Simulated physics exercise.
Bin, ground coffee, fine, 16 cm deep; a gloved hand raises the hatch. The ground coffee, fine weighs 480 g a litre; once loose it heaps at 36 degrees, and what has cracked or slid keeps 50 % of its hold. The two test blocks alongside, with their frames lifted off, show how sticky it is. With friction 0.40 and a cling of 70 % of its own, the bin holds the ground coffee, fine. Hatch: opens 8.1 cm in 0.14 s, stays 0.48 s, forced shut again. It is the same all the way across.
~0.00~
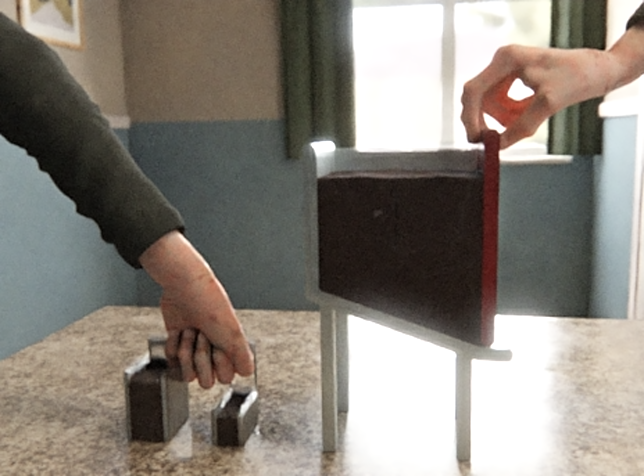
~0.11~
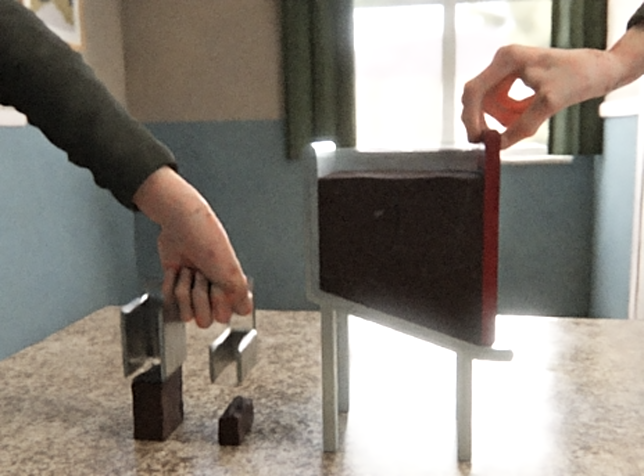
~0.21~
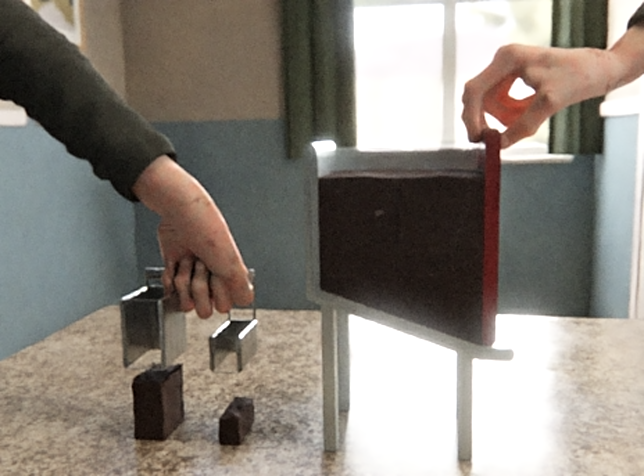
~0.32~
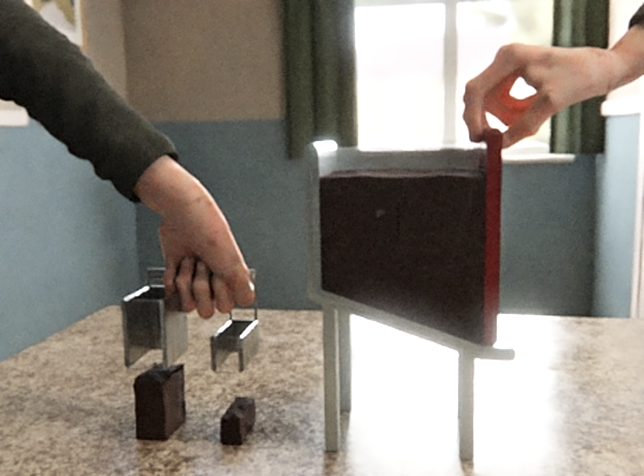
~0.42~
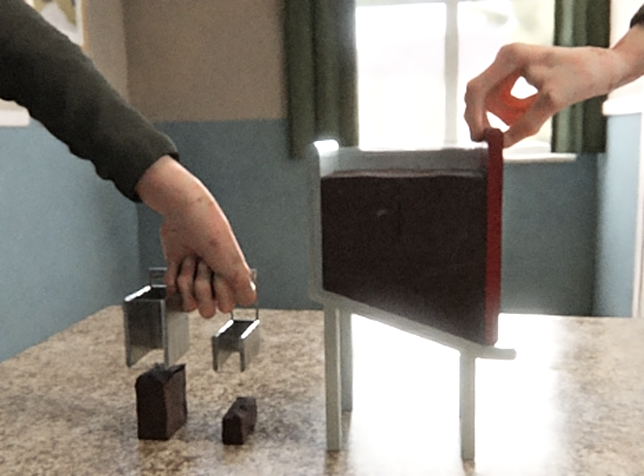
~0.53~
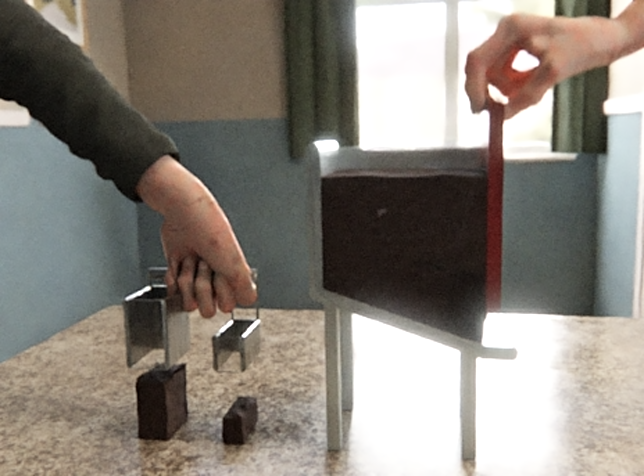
At first, a hand on the left lifts two metal casings off two small dark blocks, while another hand grips the red hatch of a bin of dark grounds. The casings then hover above the standing blocks, and finally the right hand raises the hatch slightly, with the grounds staying in place.
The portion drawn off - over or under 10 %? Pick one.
Under.
After 0.69 s, the hatch is 8.1 cm open and 0 % is out.
After 0.87 s, the hatch is 8.1 cm open and 0 % is out.
After 1.06 s, the hatch is 8.1 cm open and 0 % is out.
After 1.25 s, the hatch is 1.9 cm open and 0 % is out.
After 1.53 s, the hatch is shut and 0 % is out.
